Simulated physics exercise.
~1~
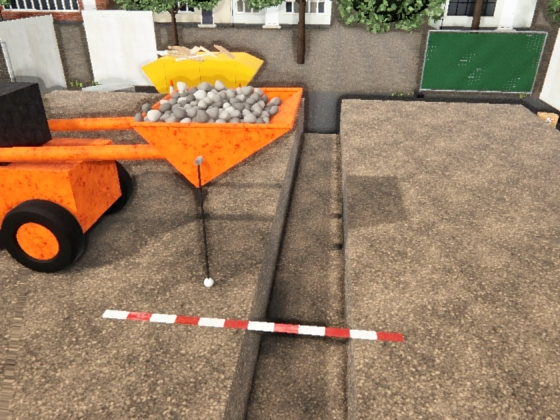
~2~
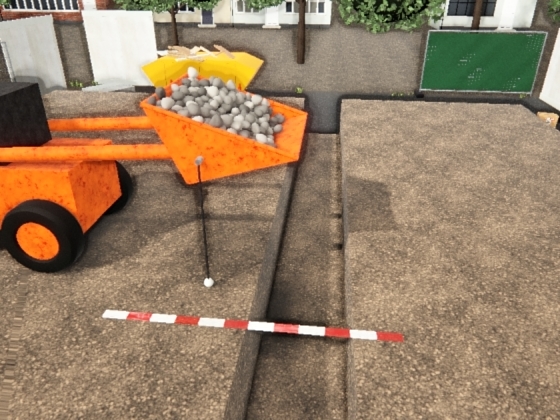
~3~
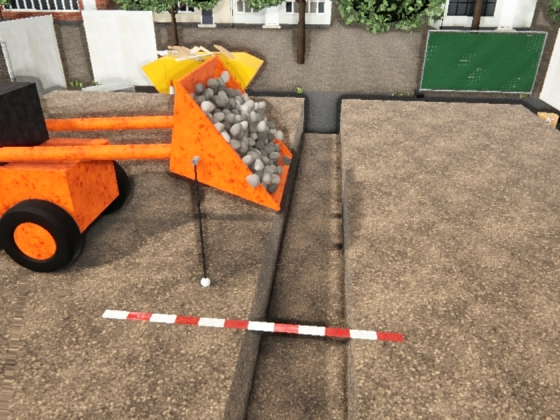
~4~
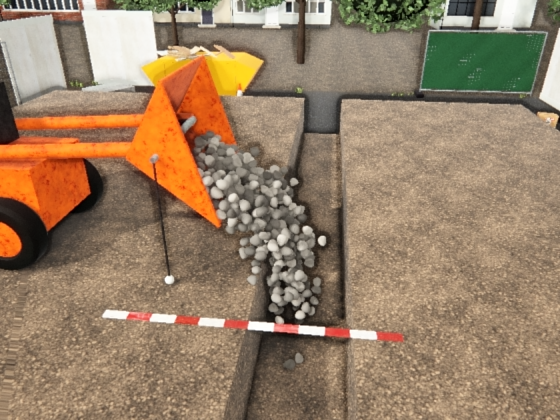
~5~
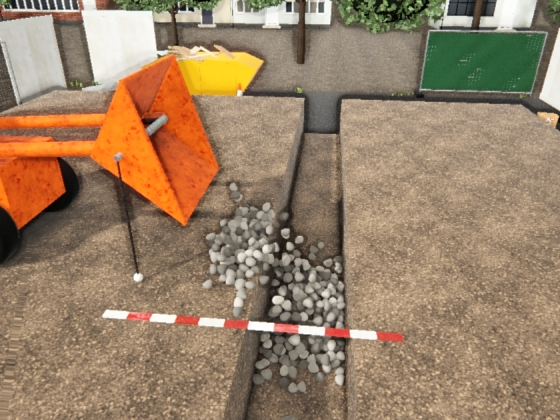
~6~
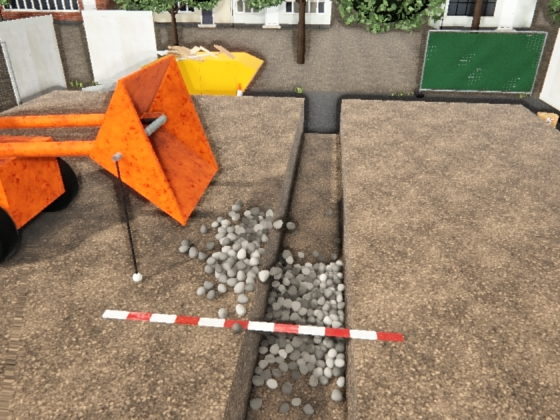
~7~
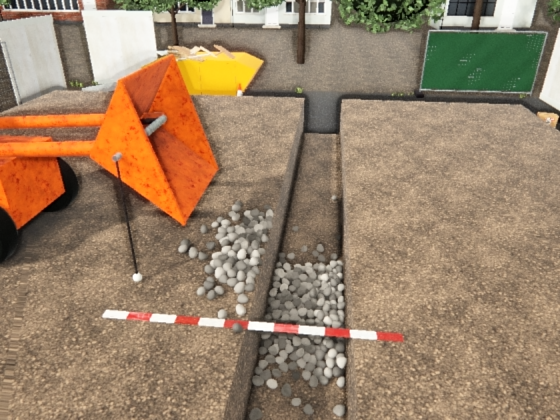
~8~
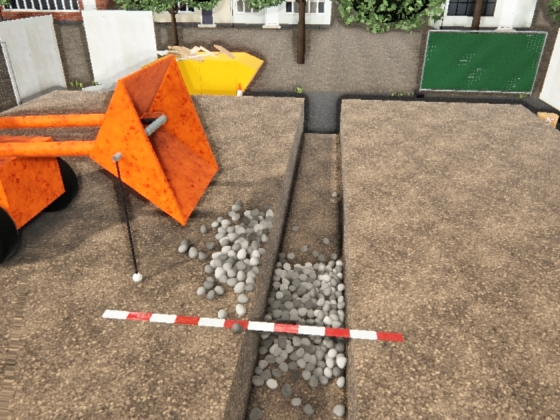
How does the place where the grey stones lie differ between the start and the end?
At the start the stones are heaped in the loader's raised orange bucket. By the end they lie lower and further right, mostly in the trench, with a smaller group on the ground just left of it.
